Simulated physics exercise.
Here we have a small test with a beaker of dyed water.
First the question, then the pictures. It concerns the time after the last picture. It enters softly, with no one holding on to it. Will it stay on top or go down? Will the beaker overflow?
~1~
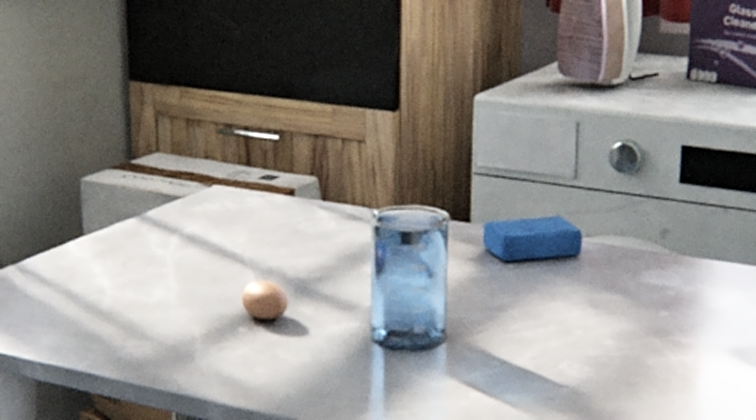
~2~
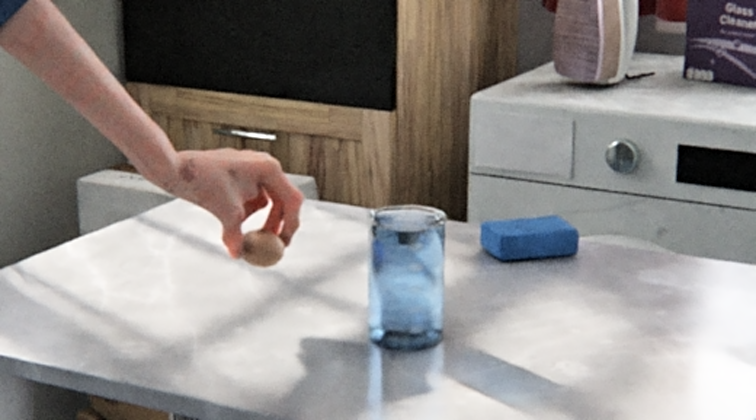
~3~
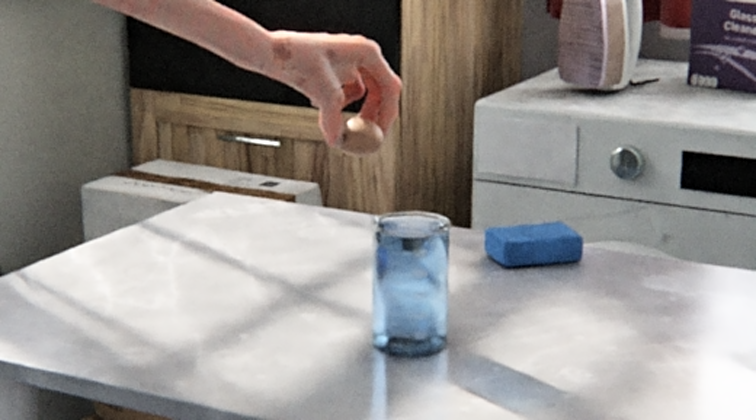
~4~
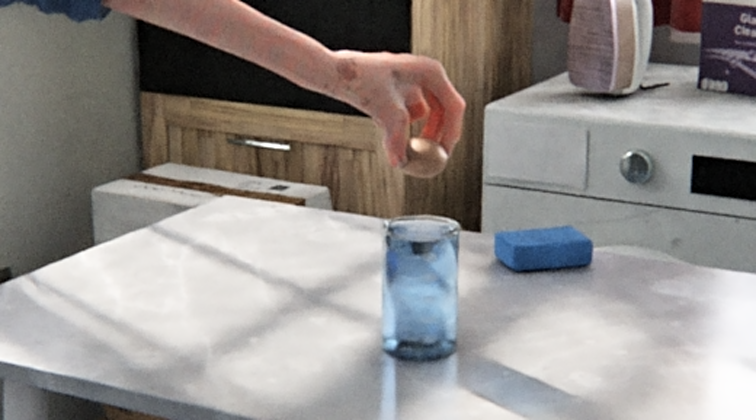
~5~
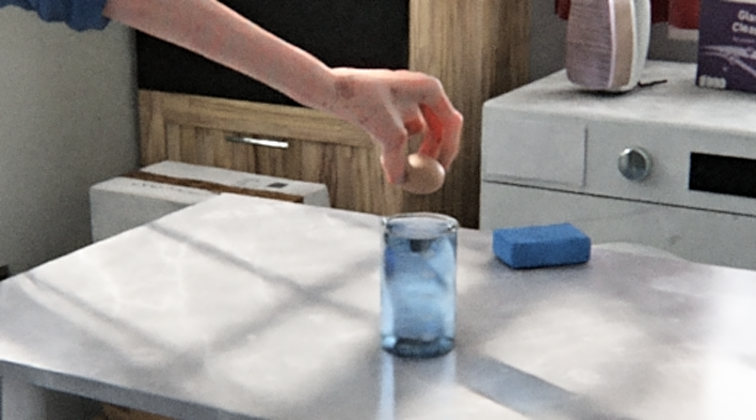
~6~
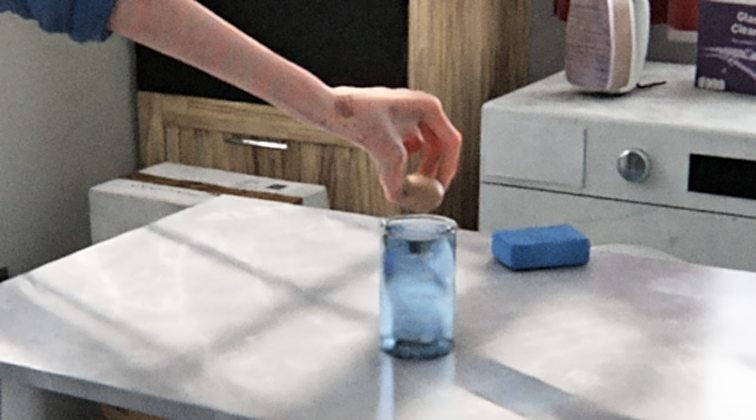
Well, it heads down, and as for the beaker, it spills.
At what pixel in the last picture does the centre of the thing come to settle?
Resting centre: About (417, 326).
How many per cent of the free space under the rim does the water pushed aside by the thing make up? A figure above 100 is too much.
Estimated share: Near 240 %.
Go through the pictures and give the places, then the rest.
In the first picture, the egg lies on the top at (265, 301); beaker (409, 276) nearly full.
The second picture shows a hand picks up the egg at (261, 248); beaker nearly full, surface at (407, 221).
In the third picture, the egg is carried over at (359, 137); beaker (410, 282) nearly full.
In the fourth picture, the egg is above the beaker at (422, 158); beaker nearly full, surface at (421, 231).
The fifth picture shows the egg comes down at (419, 174); beaker (418, 284) nearly full.
In the sixth picture, the egg is just over the surface at (418, 192); beaker nearly full, surface at (418, 230).
Next, the egg enters the dyed water; the beaker is full to the brim.
After that, the egg goes on down; the beaker is full to the brim; it has run over.
Finally, the egg has sunk; the beaker is full to the brim; it has run over.
